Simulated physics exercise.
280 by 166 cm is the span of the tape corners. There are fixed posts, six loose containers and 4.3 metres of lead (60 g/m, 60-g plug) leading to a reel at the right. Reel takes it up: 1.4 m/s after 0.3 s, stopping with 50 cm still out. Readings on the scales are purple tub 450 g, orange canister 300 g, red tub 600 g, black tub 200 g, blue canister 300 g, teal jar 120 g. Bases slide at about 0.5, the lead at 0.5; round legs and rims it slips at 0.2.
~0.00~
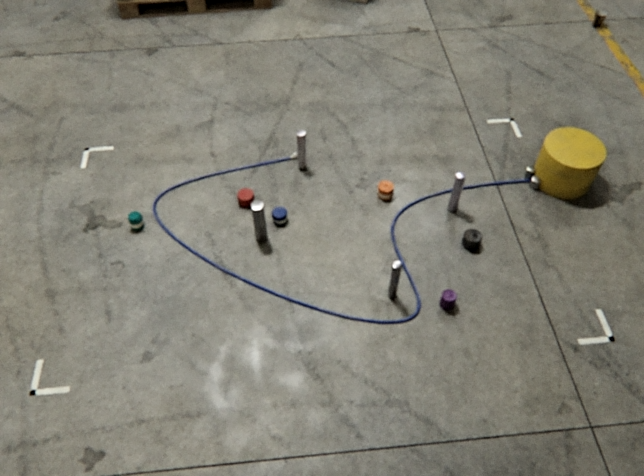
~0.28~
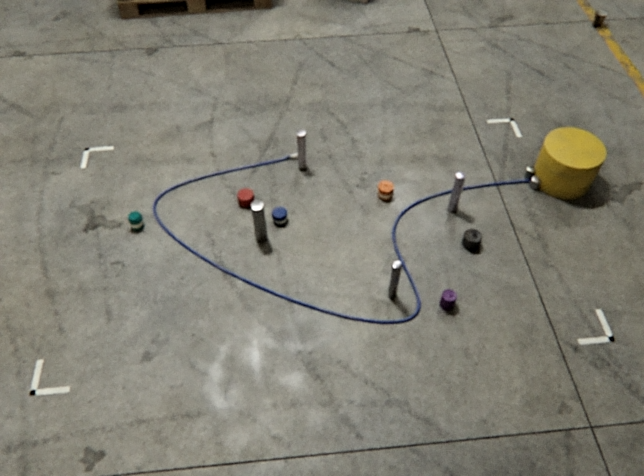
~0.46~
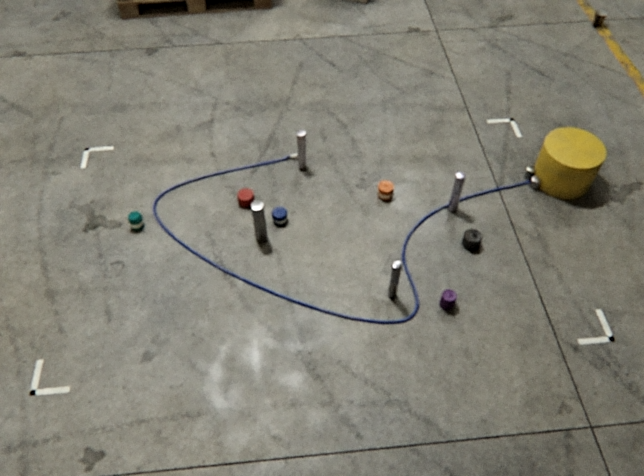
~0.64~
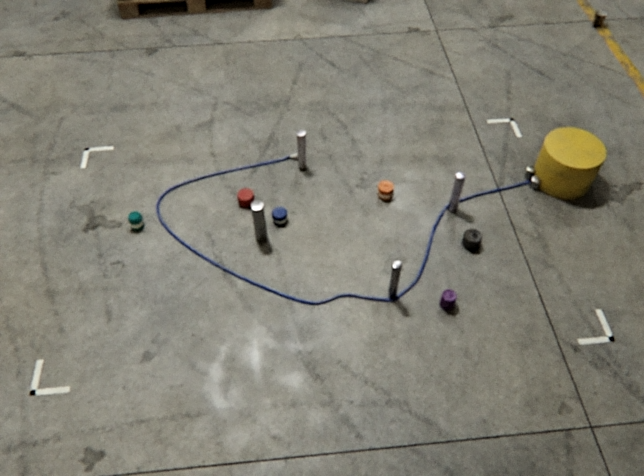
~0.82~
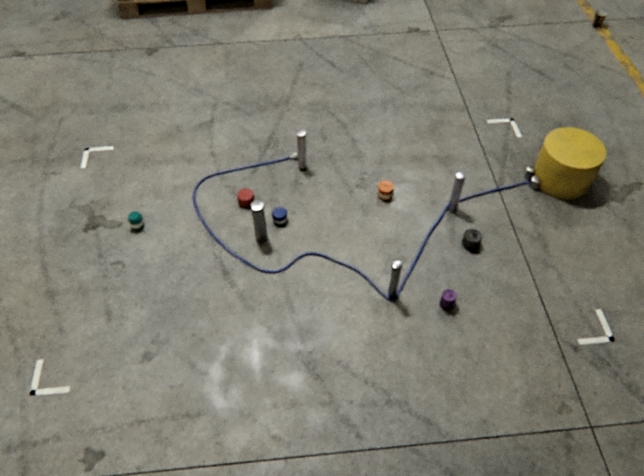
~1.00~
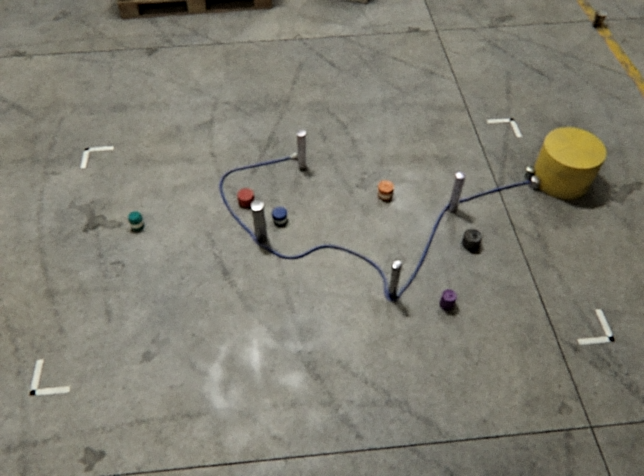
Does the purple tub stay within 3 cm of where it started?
No.
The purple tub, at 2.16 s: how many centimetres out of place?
Shift of the purple tub: Around 0 cm.
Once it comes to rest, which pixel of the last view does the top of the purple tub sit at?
In the last view, the top sits at about (462, 272).
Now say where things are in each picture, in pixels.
The first frame shows purple tub (450, 295); posts (461, 175) (257, 205) (397, 264) (301, 133); lead runs through (474, 186) (402, 260) (317, 309) (185, 246) (223, 172).
In the second frame, lead runs through (477, 187) (317, 309) (223, 172).
In the third frame, lead runs through (502, 188) (317, 309) (223, 172).
In the fourth frame, lead runs through (540, 180) (324, 302) (223, 172).
In the fifth frame, lead runs through (375, 287) (223, 172).
The sixth frame shows purple tub (450, 295); lead runs through (485, 193) (408, 285) (300, 256) (225, 175).
After 1.6 s, plug at (240, 194); nothing else has moved.
After 2.2 s, plug at (348, 354); nothing else has moved.
After 2.7 s, plug at (401, 220); purple tub 16 cm off its start at (462, 272).
After 3.3 s, plug at (498, 133); purple tub 16 cm off its start.
After 4.1 s, plug at (505, 132); purple tub 16 cm off its start at (462, 272).
